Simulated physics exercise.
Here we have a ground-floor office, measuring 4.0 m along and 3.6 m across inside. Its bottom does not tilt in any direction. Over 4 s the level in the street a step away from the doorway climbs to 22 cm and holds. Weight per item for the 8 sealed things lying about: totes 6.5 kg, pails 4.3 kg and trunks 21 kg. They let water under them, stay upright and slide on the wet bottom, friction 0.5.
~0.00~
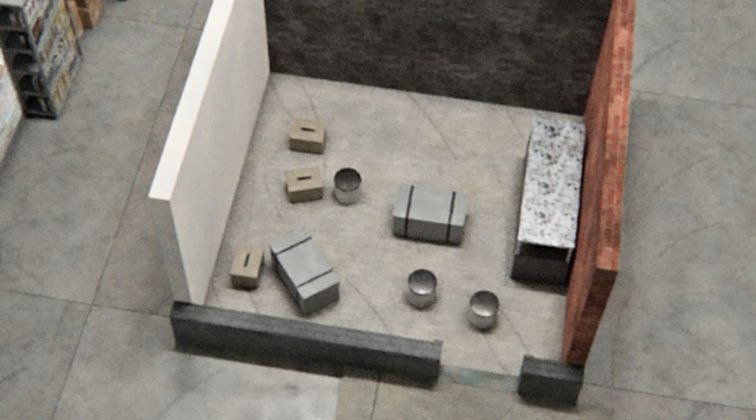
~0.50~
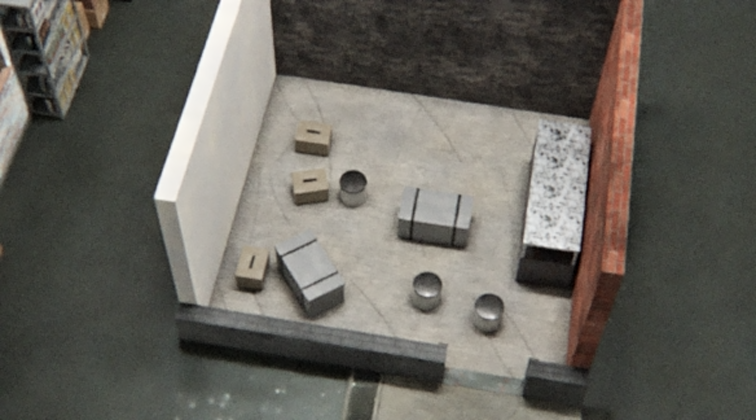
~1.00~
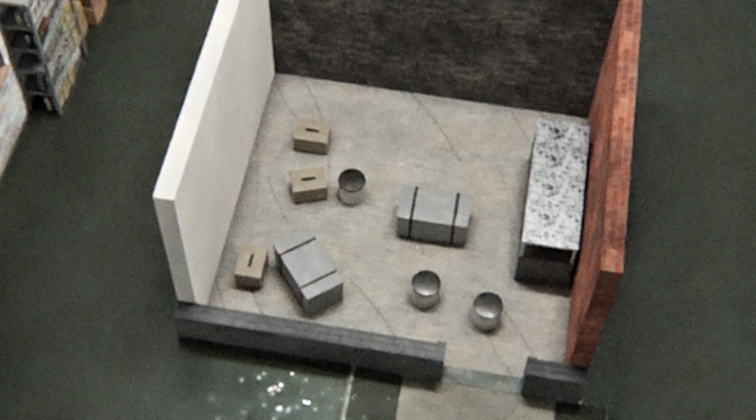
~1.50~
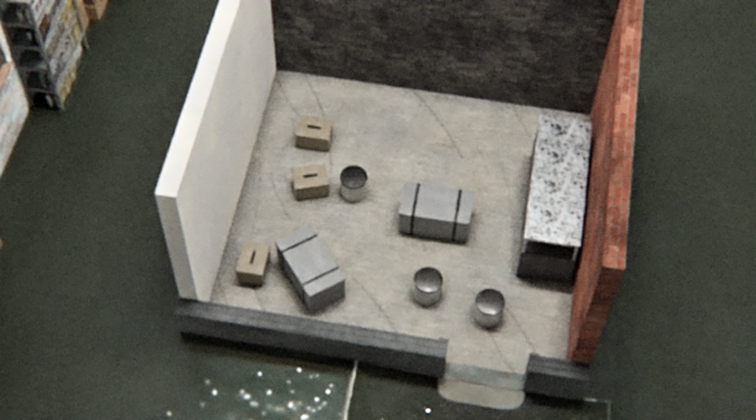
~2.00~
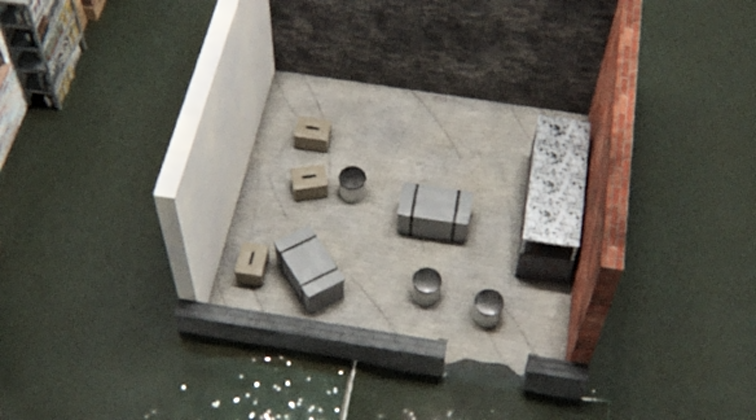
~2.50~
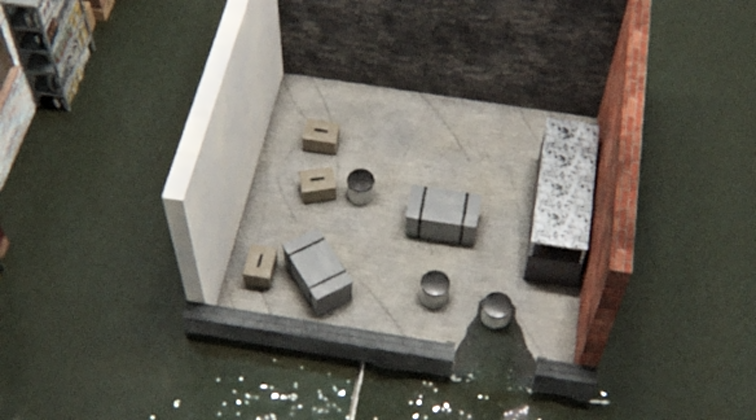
Walled office with grey trunks, pails and small boxes standing still as dark water spreads outside and enters through the front gap.
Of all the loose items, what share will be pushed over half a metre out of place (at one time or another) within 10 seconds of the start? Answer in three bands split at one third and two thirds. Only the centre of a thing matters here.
One third to two thirds.
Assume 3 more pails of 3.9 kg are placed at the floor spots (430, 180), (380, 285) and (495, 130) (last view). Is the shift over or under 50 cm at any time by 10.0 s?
Note, in order of listing: Crosses the threshold, stays below the threshold, crosses the threshold.
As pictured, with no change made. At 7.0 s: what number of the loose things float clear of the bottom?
At that moment it comes to 1.
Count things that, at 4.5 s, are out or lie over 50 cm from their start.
It comes to 1.
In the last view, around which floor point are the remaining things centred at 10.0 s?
Near (347, 195).
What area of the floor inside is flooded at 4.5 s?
Close to 4.0 m2, I'd say.
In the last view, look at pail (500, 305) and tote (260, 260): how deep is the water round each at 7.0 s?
Depths: Near 9 cm, then near 0 cm.
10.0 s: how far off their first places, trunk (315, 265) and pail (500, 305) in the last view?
One is off by 0 cm, the other by 250 cm, in the order asked.
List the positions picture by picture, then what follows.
A pail at (485, 303) rests on the ground; a tote at (304, 179) rests on the ground; 0.0 m2 under water; 0 of 8 have shifted, in the first picture.
A pail at (490, 306), on the bottom; a tote at (310, 181), on the bottom; water covers 0.0 m2; 0 of 8 have shifted, in the second picture.
A pail at (488, 305) rests on the ground; a tote at (309, 179), on the bottom; 0.0 m2 under water; 0 of 8 have shifted, in the third picture.
A pail at (490, 301), on the bottom; a tote at (310, 176), on the bottom; 0.0 m2 under water; 0 of 8 have shifted, in the fourth picture.
A pail at (489, 302), on the bottom; a tote at (309, 177), on the bottom; 0.0 m2 under water; 0 of 8 have shifted, in the fifth picture.
A pail at (498, 305) rests on the ground; a tote at (318, 179) rests on the ground; water covers 0.4 m2; 0 of 8 have shifted, in the sixth picture.
After 3.5 s 0 of 8 are over 50 cm from their spots; 0 afloat.
After 4.5 s 1 of 8 are over 50 cm from their spots; 0 afloat.
After 7.0 s 2 of 8 are over 50 cm from their spots; 1 afloat.
After 10.0 s 3 of 8 are over 50 cm from their spots, and 3 have been at some point; 5 afloat.
